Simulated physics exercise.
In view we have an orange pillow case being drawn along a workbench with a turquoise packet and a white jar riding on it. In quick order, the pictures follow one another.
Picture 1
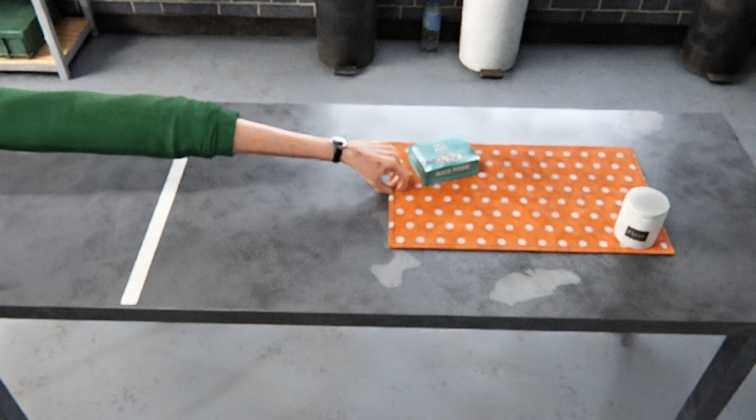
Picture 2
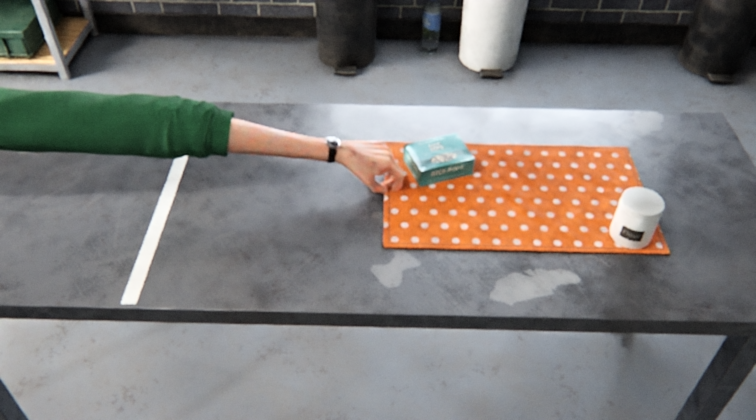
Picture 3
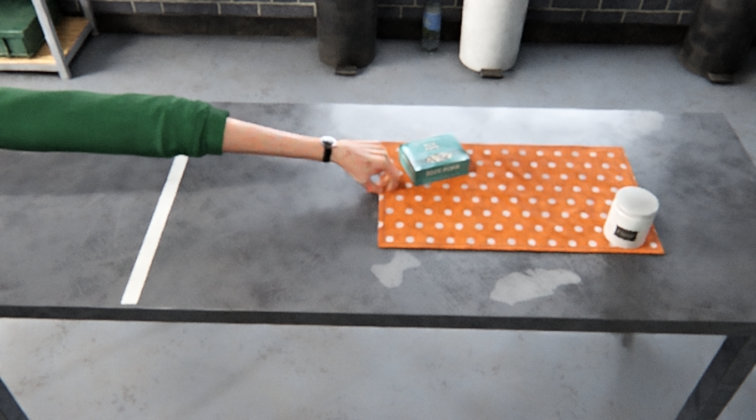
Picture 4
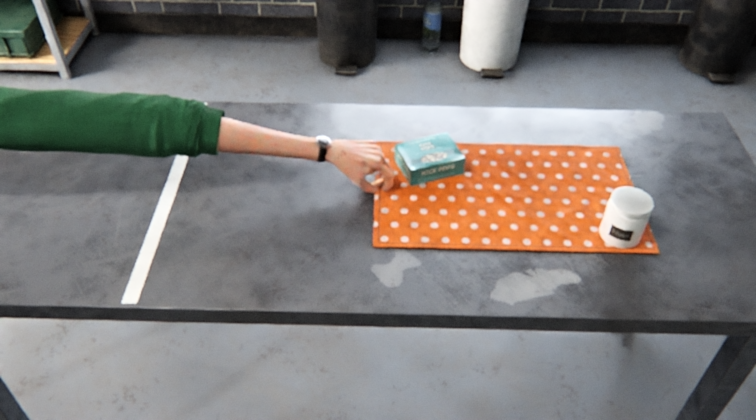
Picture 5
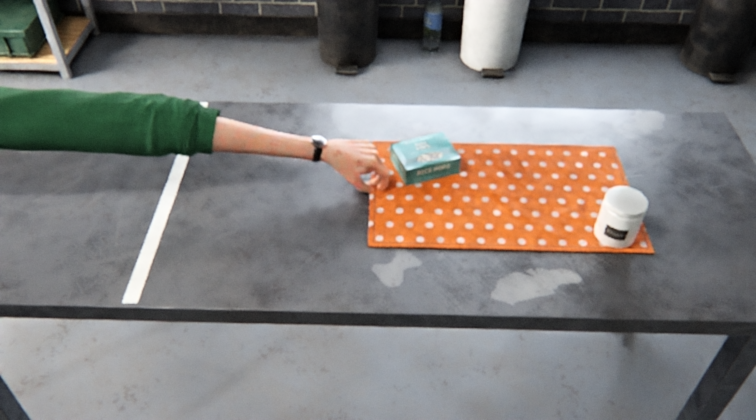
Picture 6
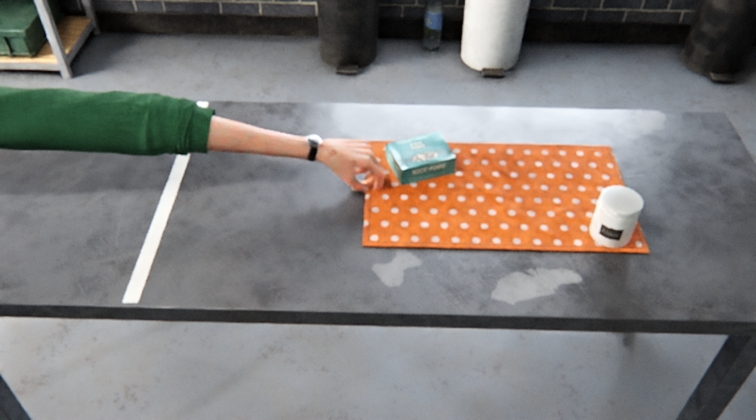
In the video, a hand at the end of a green-sleeved arm grips the left edge of an orange polka-dot cloth and slowly drags it a short way left across a dark table, carrying a turquoise packet and white jar along.
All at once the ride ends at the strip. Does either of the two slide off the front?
Turquoise packet: No, it stays on. White jar: No, it stays on.
Then, 1.84 s past the final frame, hem at the tape; turquoise packet on the cloth near (239, 154); white jar on the cloth near (412, 212).
Then, 1.95 s past the final frame, hem at the tape; turquoise packet on the cloth near (234, 154); white jar on the cloth near (406, 212).
When it is over, hem at the tape; turquoise packet on the cloth near (234, 154); white jar on the cloth near (407, 212). The turquoise packet keeps its seat and the white jar stays on the cloth.
